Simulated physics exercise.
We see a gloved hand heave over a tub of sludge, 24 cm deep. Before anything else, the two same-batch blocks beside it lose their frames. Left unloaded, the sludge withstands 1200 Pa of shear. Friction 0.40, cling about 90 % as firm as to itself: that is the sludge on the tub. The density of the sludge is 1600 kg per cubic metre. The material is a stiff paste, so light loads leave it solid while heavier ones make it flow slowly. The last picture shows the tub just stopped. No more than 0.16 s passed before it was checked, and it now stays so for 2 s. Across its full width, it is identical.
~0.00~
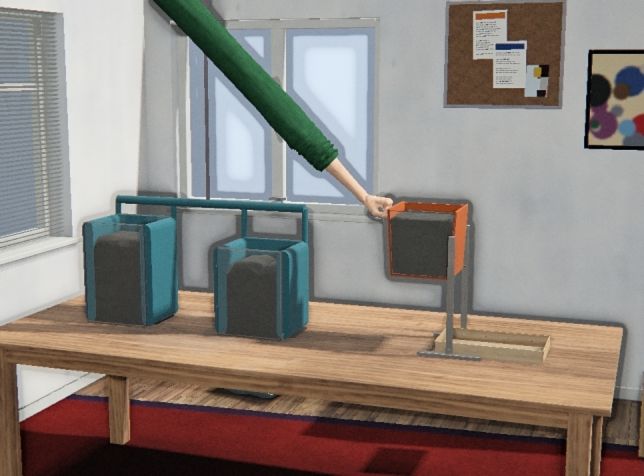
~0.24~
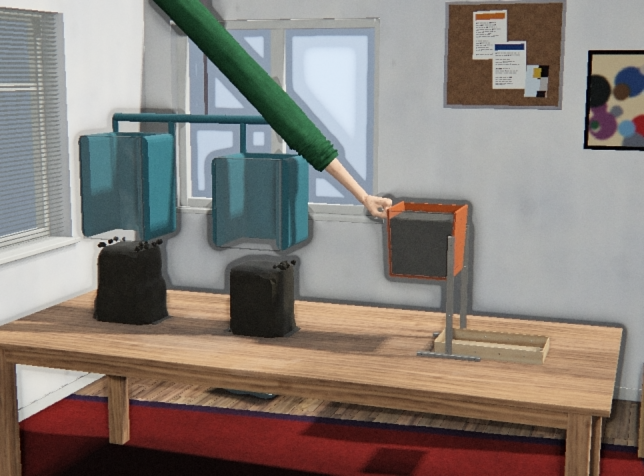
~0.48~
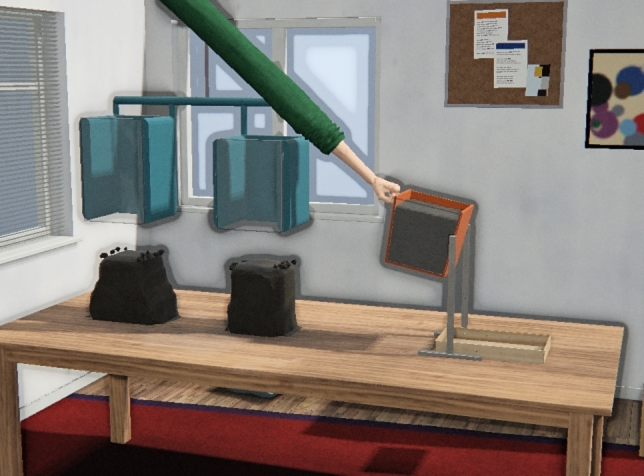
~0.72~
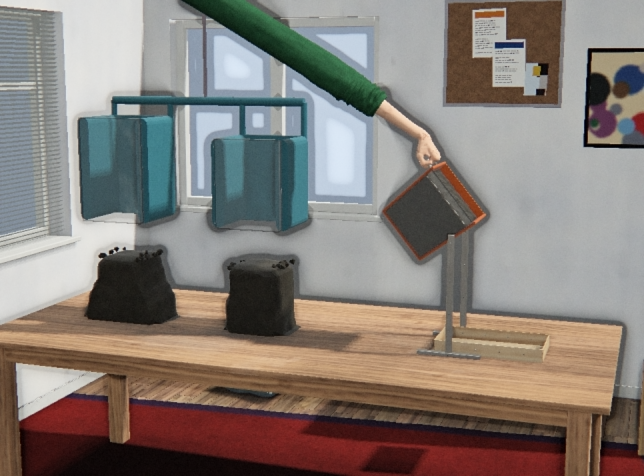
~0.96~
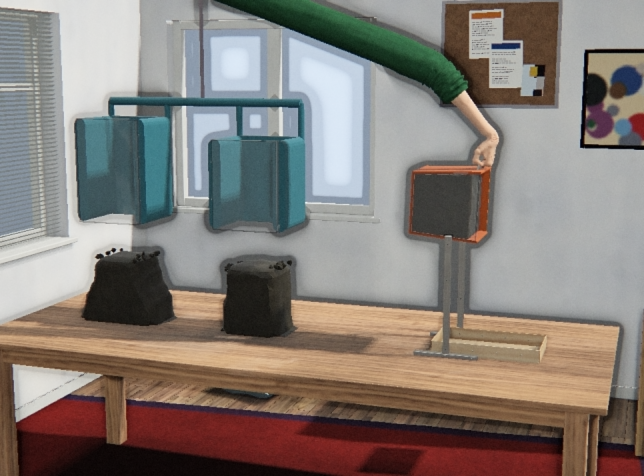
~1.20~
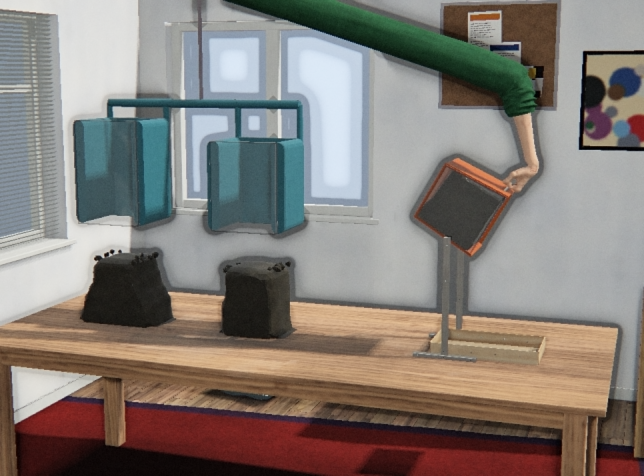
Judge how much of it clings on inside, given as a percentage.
Something like 0 % clings on inside.
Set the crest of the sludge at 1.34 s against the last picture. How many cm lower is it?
Roughly 6 cm.
By 1.34 s, the tub is at 119 degrees and holds 81 %.
By 1.51 s, the tub is at 119 degrees and holds 23 %.
By 1.68 s, the tub is at 119 degrees and holds 0 %.
By 1.85 s, the tub is at 119 degrees and holds 0 %.
By 3.20 s, at the end, the tub is at 119 degrees and holds 0 %.
